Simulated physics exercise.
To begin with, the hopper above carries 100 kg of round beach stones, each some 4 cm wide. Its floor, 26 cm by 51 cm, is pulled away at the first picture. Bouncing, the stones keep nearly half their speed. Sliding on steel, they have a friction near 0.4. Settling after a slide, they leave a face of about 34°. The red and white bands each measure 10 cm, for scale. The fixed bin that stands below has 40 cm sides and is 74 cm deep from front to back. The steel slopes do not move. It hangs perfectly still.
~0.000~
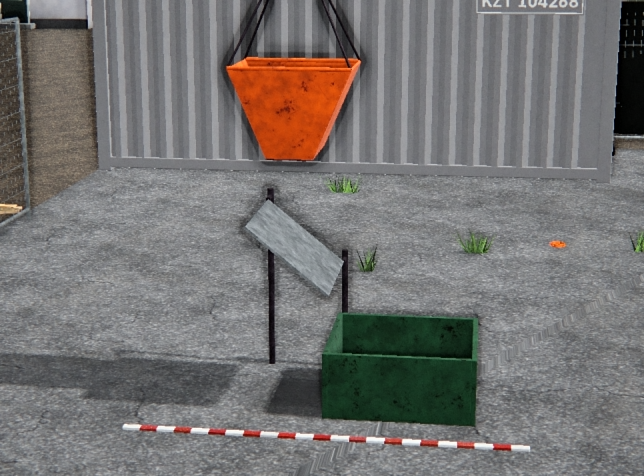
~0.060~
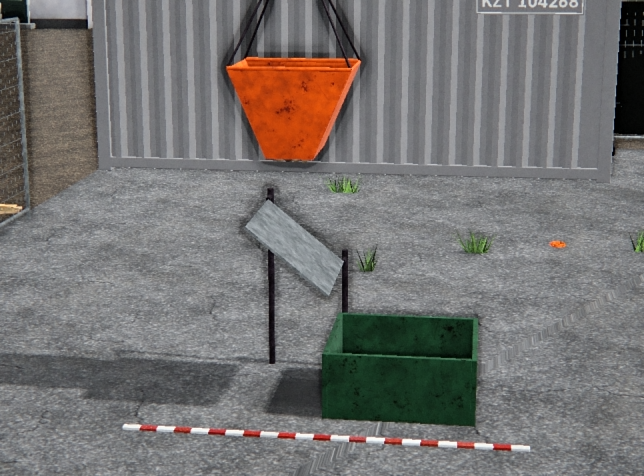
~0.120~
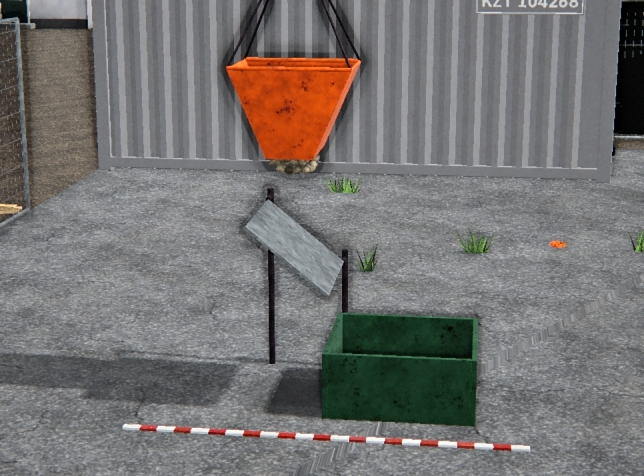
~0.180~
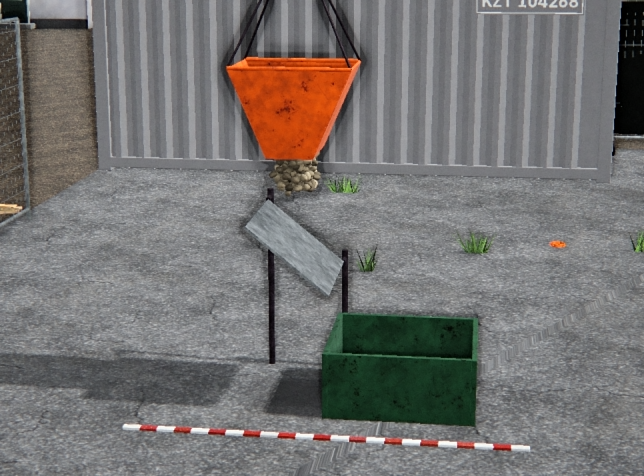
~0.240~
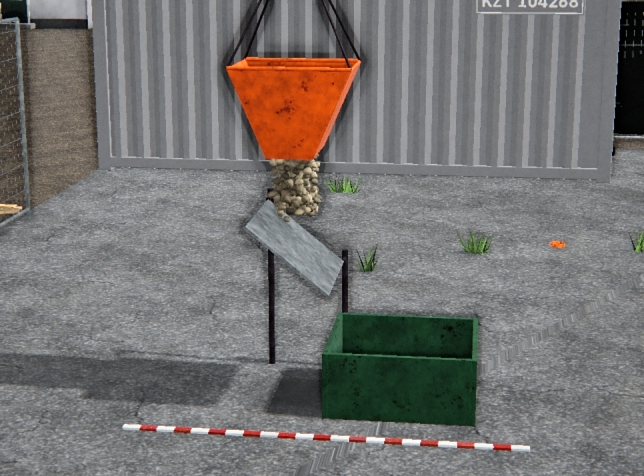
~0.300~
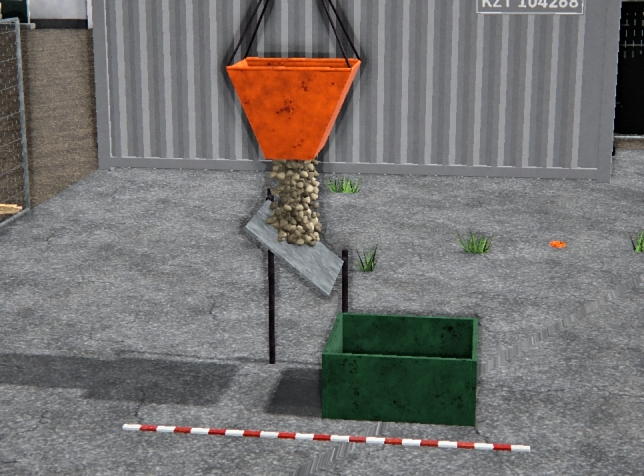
To begin with, an orange hopper hangs still from dark straps above a tilted grey plate on posts, with an open green box below to the right. Small tan stones emerge from the hopper's underside and drop in a thickening, lengthening stream, reaching the plate and spreading down over its upper part.
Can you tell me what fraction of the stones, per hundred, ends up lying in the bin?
I'd say around 78 in every hundred.
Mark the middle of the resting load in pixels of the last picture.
Middle of load approx at pixel (431, 388).
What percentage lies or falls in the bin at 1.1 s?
About 75 per cent of it.
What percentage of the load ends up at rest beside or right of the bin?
I'd put it at roughly 20 in a hundred.
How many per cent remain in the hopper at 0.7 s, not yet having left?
I'd say some 0 per cent is still inside.
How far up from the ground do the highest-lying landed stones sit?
22 cm.
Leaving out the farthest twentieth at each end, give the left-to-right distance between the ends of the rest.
I'd put it at close to 80 cm.
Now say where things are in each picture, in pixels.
In the first frame, the outlet is at (289, 151); nothing has dropped yet.
In the second frame, the outlet is at (289, 151); 4 % is out.
The third frame shows outlet at (289, 151), the stream shows down to (302, 166); 89 % still inside.
The fourth frame shows outlet at (289, 151), the stream shows down to (302, 185); 80 % still inside.
The fifth frame shows outlet at (289, 151), the stream shows down to (303, 210); 69 % still inside.
The sixth frame shows outlet at (289, 151), the stream shows down to (308, 236); 58 % still inside.
After 0.7 s, 0 % in the hopper, 41 % on the steel, 13 % falling or lying left of the bin, 39 % falling or lying in the bin, 7 % falling or lying beside or right of the bin; the stones farthest right are at (457, 378).
After 1.1 s, 0 % in the hopper, 3 % on the steel, 1 % falling or lying left of the bin, 76 % falling or lying in the bin, 20 % falling or lying beside or right of the bin; the stones farthest right are at (509, 413).
After 1.7 s, 0 % in the hopper, 78 % falling or lying in the bin, 22 % falling or lying beside or right of the bin; the stones farthest right are at (583, 419).
After 2.6 s, 0 % in the hopper, 78 % falling or lying in the bin, 22 % falling or lying beside or right of the bin; the stones farthest right are at (588, 402).
After 4.5 s, 0 % in the hopper, 78 % in the bin, 22 % beside or right of the bin; the stones farthest right are at (588, 402).
